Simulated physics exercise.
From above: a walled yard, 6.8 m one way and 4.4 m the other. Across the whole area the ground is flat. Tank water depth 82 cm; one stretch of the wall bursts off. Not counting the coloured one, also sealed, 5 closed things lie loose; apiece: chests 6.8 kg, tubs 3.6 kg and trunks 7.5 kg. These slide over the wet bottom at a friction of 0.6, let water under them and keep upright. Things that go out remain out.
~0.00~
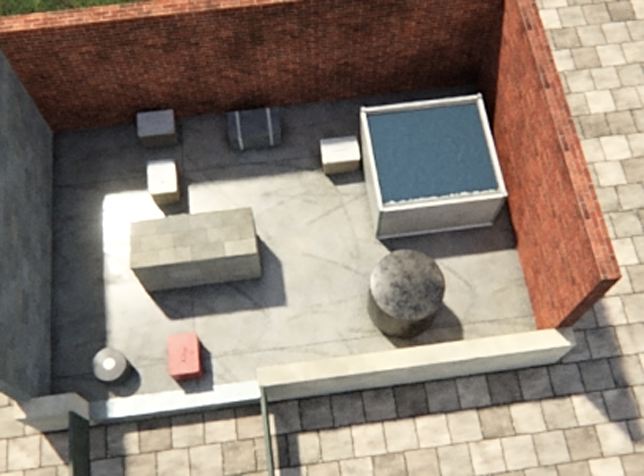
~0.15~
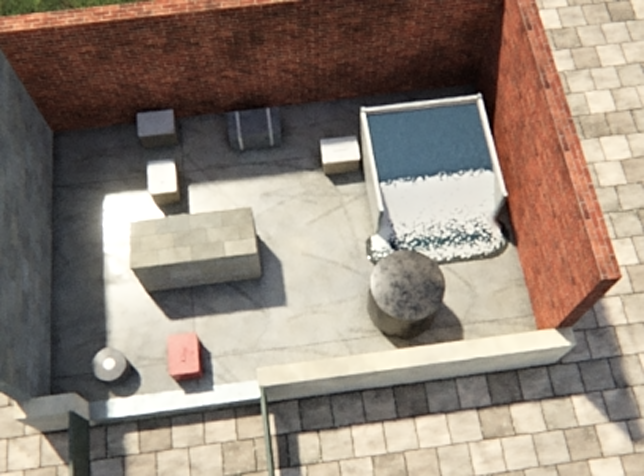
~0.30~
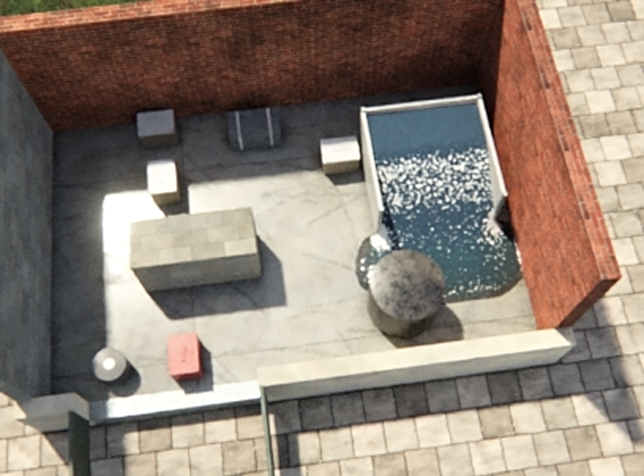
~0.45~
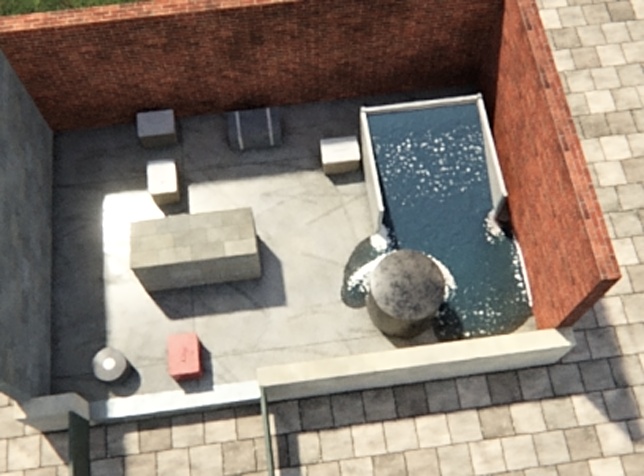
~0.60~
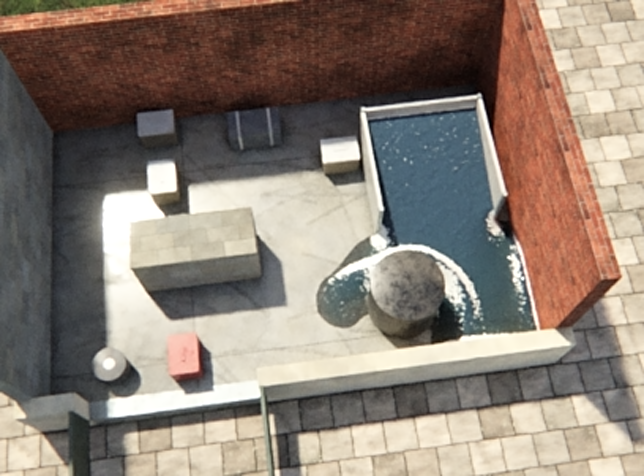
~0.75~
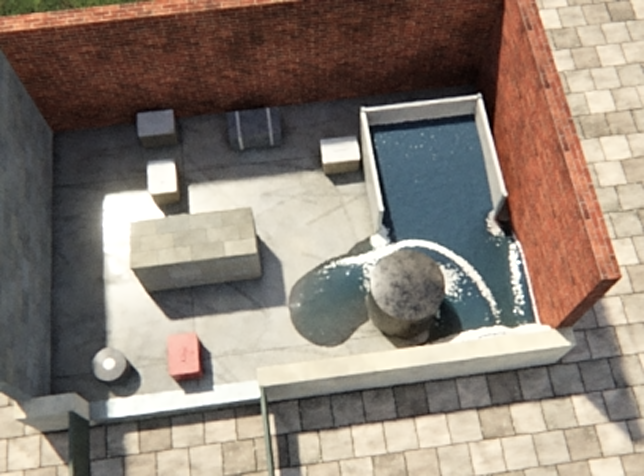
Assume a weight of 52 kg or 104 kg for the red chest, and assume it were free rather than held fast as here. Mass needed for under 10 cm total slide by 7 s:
Only high mass passes.
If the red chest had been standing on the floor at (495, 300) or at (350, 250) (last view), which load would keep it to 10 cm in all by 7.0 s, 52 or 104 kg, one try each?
One by one: No mass suffices; heavier mass alone.
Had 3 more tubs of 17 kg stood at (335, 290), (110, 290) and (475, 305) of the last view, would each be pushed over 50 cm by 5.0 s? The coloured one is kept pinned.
In turn: Over, less, over.
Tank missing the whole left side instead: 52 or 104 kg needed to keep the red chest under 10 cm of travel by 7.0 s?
The lighter one.
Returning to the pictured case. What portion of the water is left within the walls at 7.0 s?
About 86 in a hundred parts of the water.
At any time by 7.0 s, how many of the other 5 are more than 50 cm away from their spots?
3 in all.
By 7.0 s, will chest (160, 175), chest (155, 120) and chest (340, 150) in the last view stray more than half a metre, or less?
Below, above, below.
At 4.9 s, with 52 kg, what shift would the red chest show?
It would be some 50 cm from its spot.
After 1.4 s the red chest would be 0 cm from its start with 52 kg and 0 cm from its start with 104 kg; 1 cm of water round it then.
After 3.1 s the red chest would be 50 cm from its start with 52 kg and 0 cm from its start with 104 kg; 8 cm of water round it then.
After 4.9 s the red chest would be 50 cm from its start with 52 kg and 0 cm from its start with 104 kg; 7 cm of water round it then.
After 7.0 s the red chest would be 50 cm from its start with 52 kg and 0 cm from its start with 104 kg; 7 cm of water round it then.
